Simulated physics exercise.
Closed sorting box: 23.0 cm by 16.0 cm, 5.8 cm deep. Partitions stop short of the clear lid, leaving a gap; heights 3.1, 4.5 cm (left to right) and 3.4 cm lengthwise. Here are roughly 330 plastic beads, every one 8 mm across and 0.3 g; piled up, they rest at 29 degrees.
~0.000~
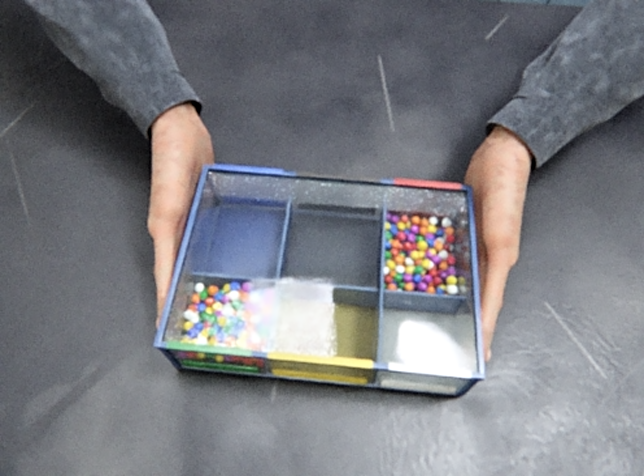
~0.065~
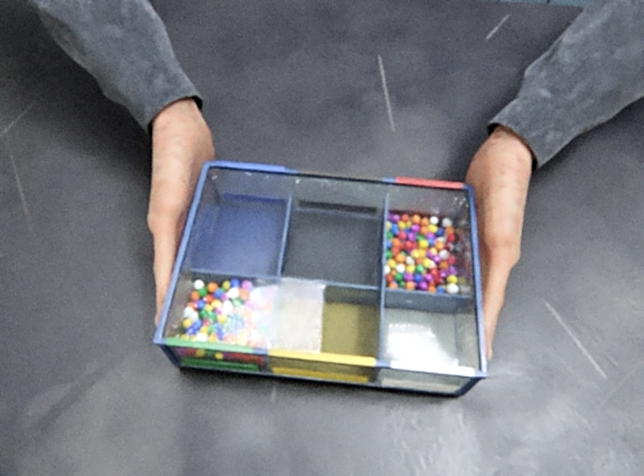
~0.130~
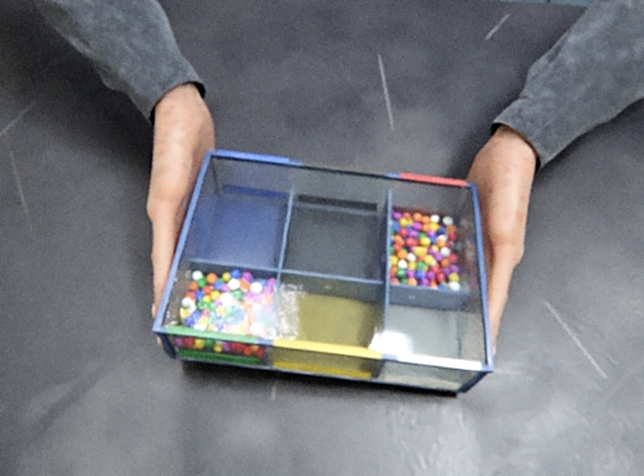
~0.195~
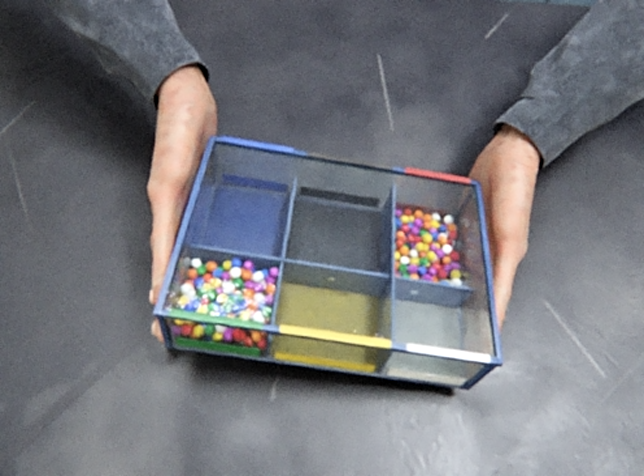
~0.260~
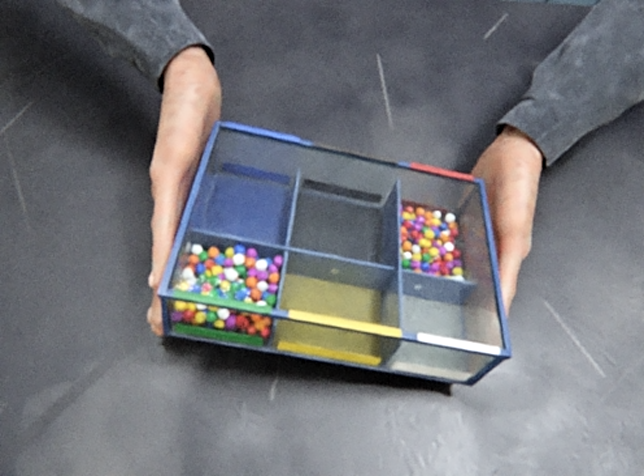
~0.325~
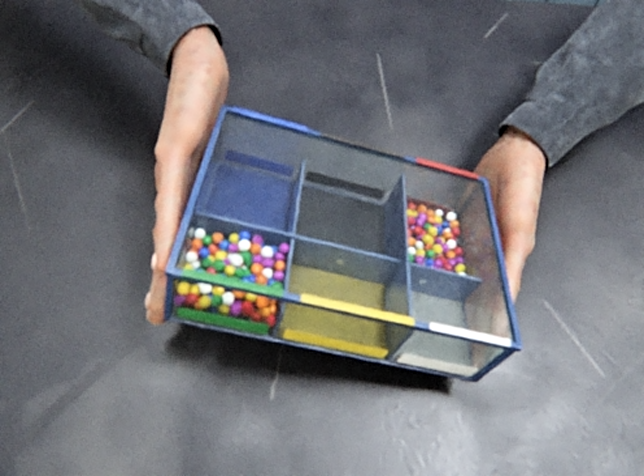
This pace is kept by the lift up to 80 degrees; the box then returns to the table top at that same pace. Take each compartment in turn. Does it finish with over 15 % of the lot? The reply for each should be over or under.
For red compartment it is over, for blue compartment it is under, for green compartment it is over, for yellow compartment it is under, for white compartment it is under, for black compartment it is over.
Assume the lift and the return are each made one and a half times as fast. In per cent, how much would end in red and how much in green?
Per cent held - red: 55, green: 15.
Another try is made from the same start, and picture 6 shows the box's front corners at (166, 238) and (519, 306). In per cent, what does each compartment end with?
Red 45, blue 0, green 25, yellow 0, white 0, black 30.
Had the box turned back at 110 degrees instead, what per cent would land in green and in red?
Result - green 0 percent; red 85 percent.
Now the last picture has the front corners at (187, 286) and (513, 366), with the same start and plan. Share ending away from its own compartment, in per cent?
Near 35 %.
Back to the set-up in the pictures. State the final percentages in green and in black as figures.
In the green compartment 25 percent, in the black 20 percent.
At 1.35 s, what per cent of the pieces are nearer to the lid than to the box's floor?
I'd put it at some 30 percent.
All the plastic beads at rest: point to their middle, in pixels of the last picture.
My guess is close to (394, 253).
After 1.35 s, tilt 79 degrees; red 45 %, green 40 %, yellow 5 %, black 10 %.
After 2.03 s, tilt 35 degrees; red 55 %, green 25 %, black 20 %.
Then, at 2.75 s, tilt 0 degrees; red 55 %, green 25 %, black 20 %.
In the end, at 3.2 s, red 55 %, blue 0 %, green 25 %, yellow 0 %, white 0 %, black 20 %.
